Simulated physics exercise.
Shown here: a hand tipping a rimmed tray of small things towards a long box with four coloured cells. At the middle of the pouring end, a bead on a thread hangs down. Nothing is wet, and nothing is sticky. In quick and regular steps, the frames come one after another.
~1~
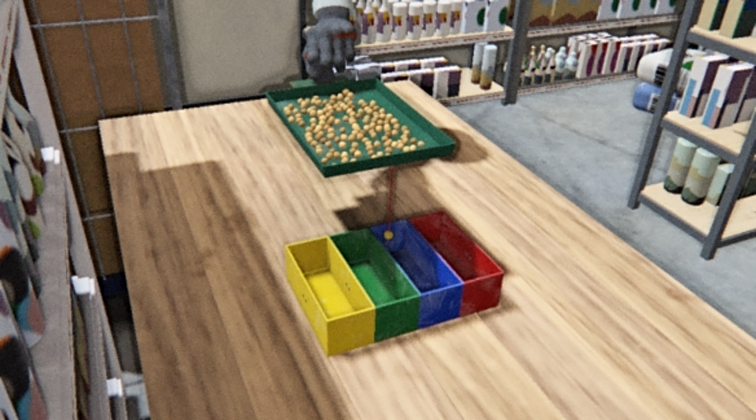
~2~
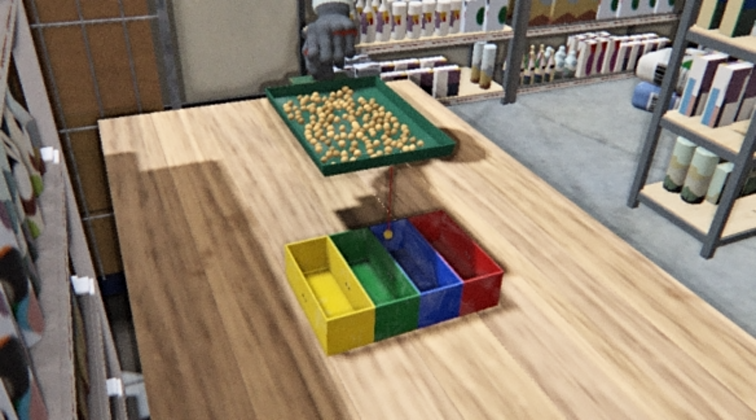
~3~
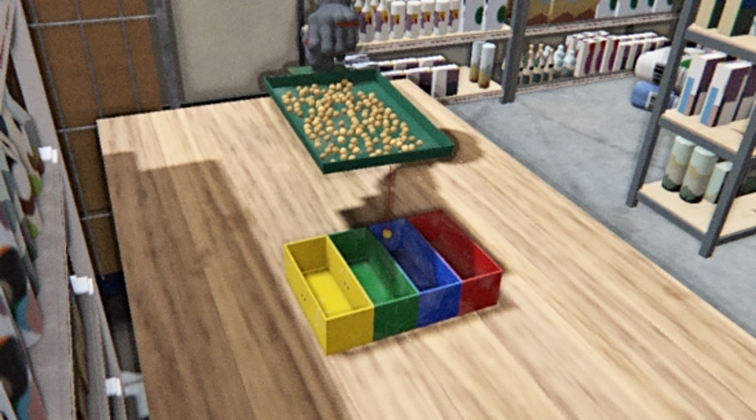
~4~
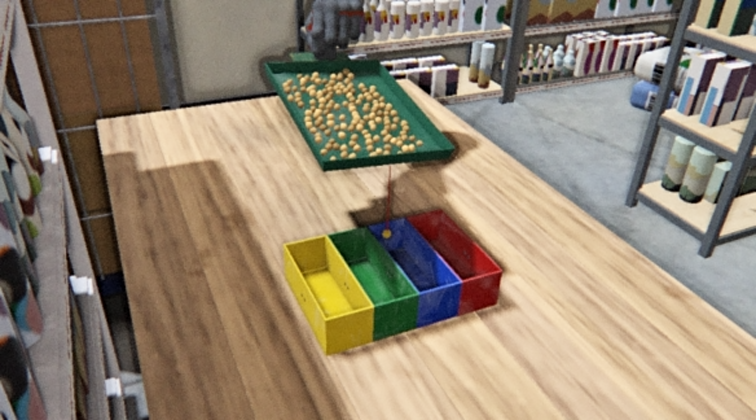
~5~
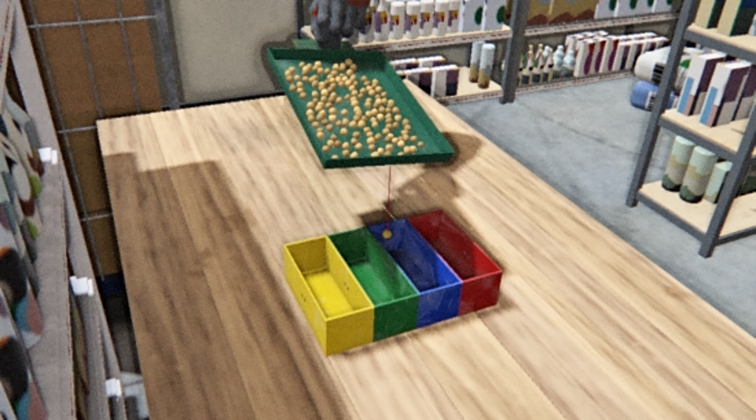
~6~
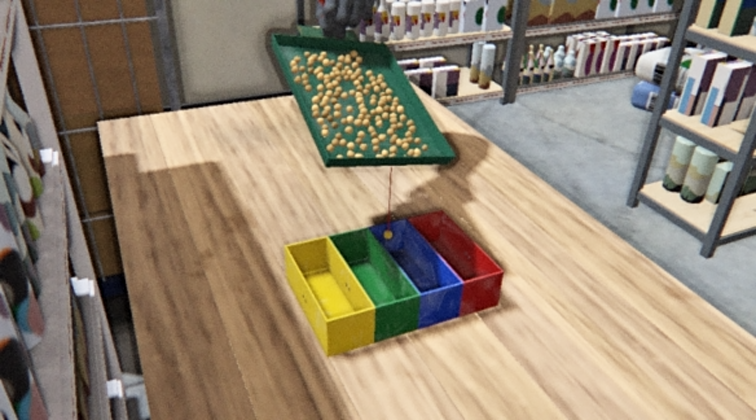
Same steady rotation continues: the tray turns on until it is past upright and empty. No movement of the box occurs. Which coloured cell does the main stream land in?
The main stream lands in the red cell.
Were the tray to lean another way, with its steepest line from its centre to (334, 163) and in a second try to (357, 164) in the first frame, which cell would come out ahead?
The yellow cell, then that yellow cell.
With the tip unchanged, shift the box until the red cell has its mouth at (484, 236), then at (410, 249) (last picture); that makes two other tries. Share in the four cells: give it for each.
First 100 %, then 20 %.
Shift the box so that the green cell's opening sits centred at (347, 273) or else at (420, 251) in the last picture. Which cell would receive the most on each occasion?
The red cell, then the cell in blue.
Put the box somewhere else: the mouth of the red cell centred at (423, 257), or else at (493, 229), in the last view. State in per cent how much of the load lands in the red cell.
Roughly 40% first, roughly 0% second.
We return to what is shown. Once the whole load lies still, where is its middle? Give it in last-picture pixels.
Close to (445, 271).
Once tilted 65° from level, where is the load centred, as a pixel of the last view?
Its middle sits at about pixel (425, 144).
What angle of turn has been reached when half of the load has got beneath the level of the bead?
I'd say close to 115 degrees.
Just after the last frame, tray tipped steeply; almost all on the tray; just a few in the red cell; about a tenth falling or outside the box.
A moment on, tray tipped past a quarter turn; the larger part on the tray; roughly a quarter in the red cell; about a tenth falling or outside the box.
Further on, tray tipped past a quarter turn; the larger part in the red cell; roughly a quarter in the blue cell; just a few falling or outside the box.
When it is over, tray tipped past a quarter turn; the larger part in the red cell; roughly a quarter in the blue cell; not one in the yellow cell; not one in the green cell; just a few outside the box.
